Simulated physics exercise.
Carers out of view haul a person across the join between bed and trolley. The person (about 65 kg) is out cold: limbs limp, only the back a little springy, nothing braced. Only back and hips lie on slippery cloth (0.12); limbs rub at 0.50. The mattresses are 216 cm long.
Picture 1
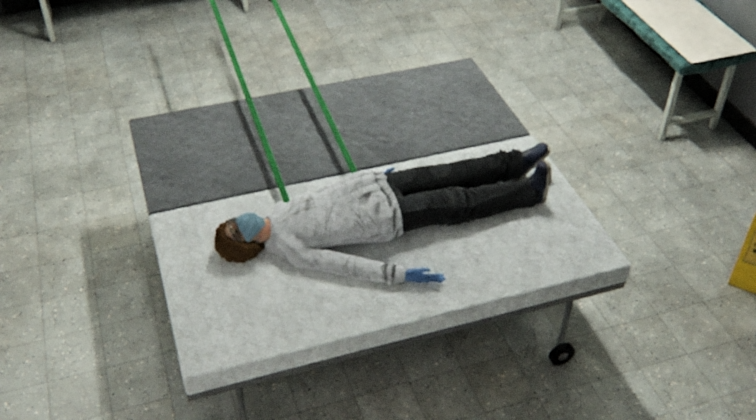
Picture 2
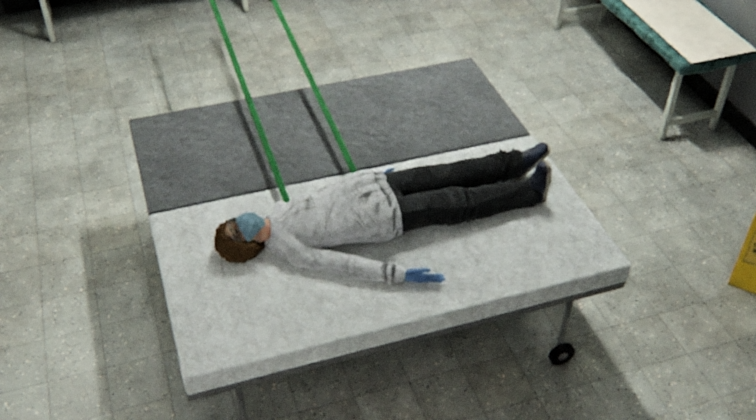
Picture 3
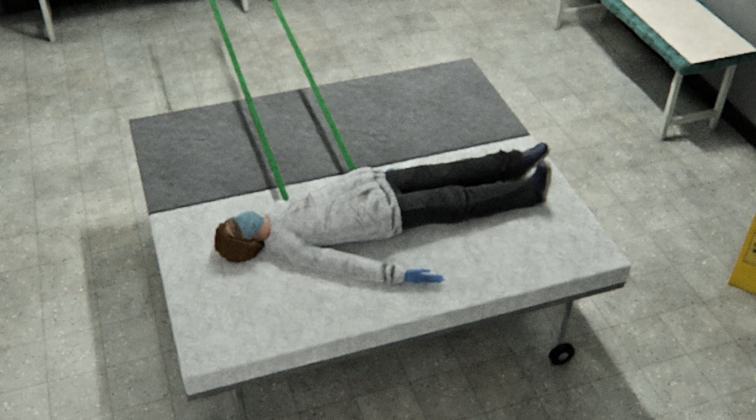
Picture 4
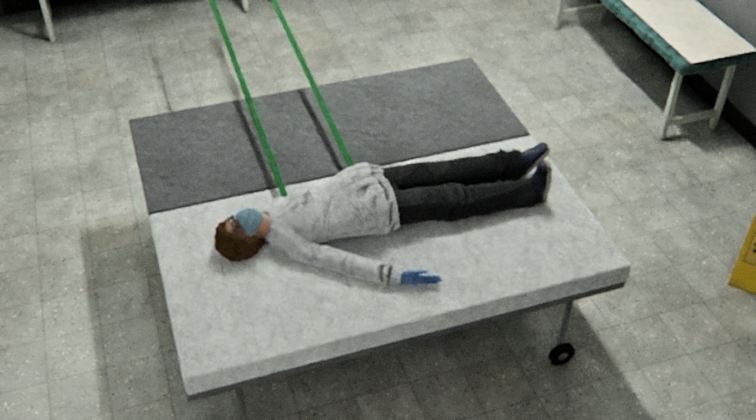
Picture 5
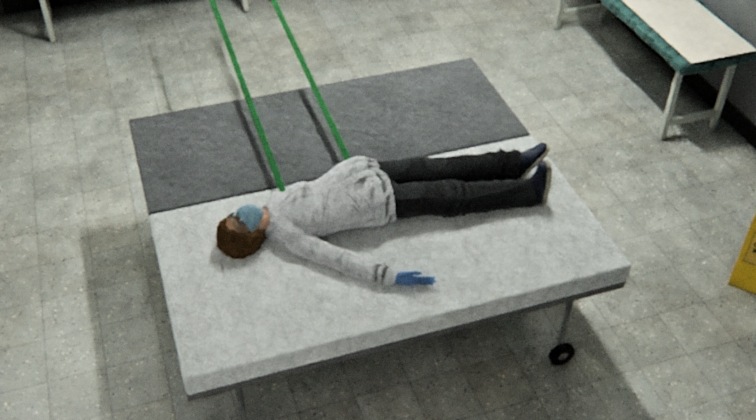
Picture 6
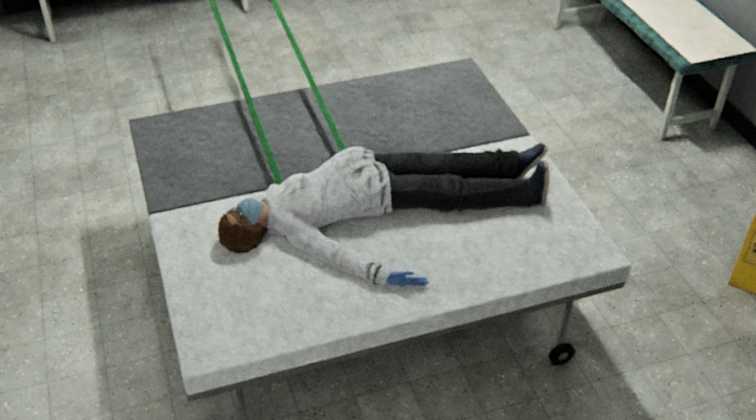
A limp person lying on a white mattress is slowly dragged slightly toward the grey mattress.
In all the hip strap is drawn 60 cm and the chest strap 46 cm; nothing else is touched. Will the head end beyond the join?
This time the head halts before the join.
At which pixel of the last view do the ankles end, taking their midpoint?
Around (490, 159).
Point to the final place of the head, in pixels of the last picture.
At about (241, 194).
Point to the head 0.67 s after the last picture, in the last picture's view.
Around (239, 200).
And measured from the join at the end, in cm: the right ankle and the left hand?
Right ankle 44 short, left hand 36 past.
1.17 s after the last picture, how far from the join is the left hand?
Some 36 cm past it.
Then, 0.17 s after the last picture the head is 30 cm short of the join, near (241, 222) in the last picture's view.
Then, 0.67 s after the last picture the head is 13 cm short of the join, near (239, 200) in the last picture's view.
Then, 1.17 s after the last picture the head is 9 cm short of the join, near (241, 194) in the last picture's view; the right ankle 43 cm short of the join.
At rest, head stops short of the join; left hand crosses the join; right hand stops short of the join; left ankle crosses the join; right ankle stops short of the join; right knee stops short of the join.
